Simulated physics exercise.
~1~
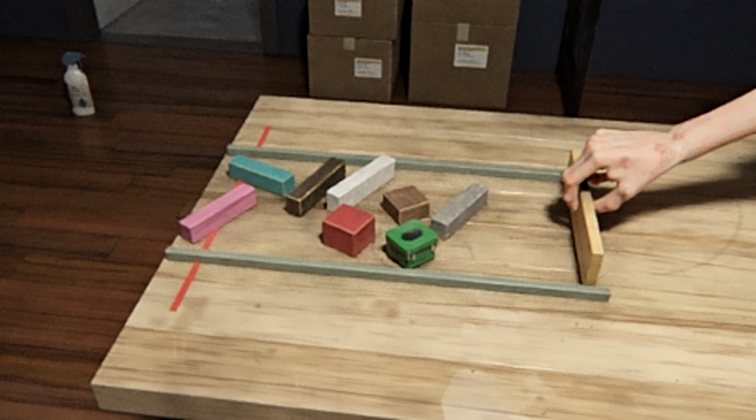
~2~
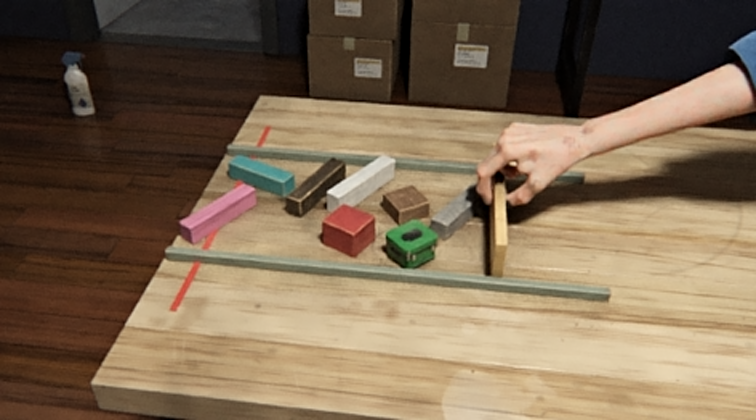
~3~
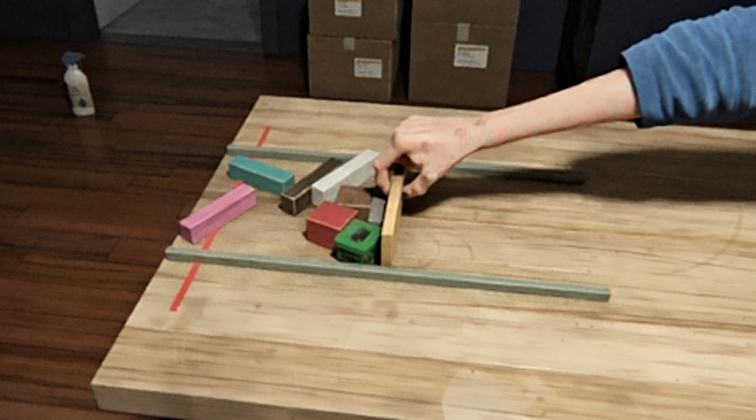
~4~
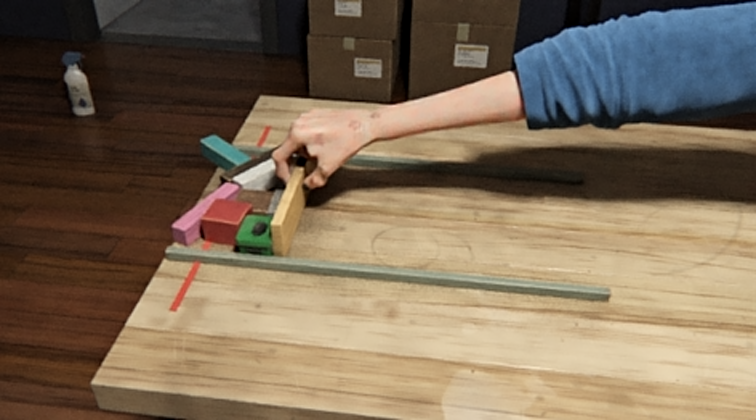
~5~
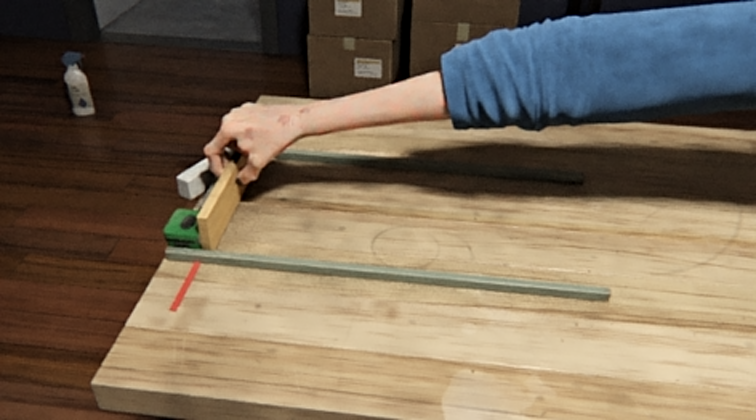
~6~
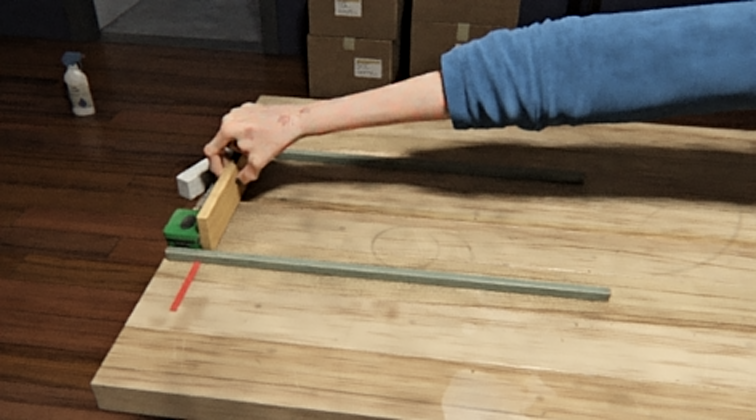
A wooden board, pushed left by a hand along a channel between two rails, swept a jumble of coloured bars and blocks toward the table's end, where most dropped out of sight, leaving a green block and a white bar at the edge.
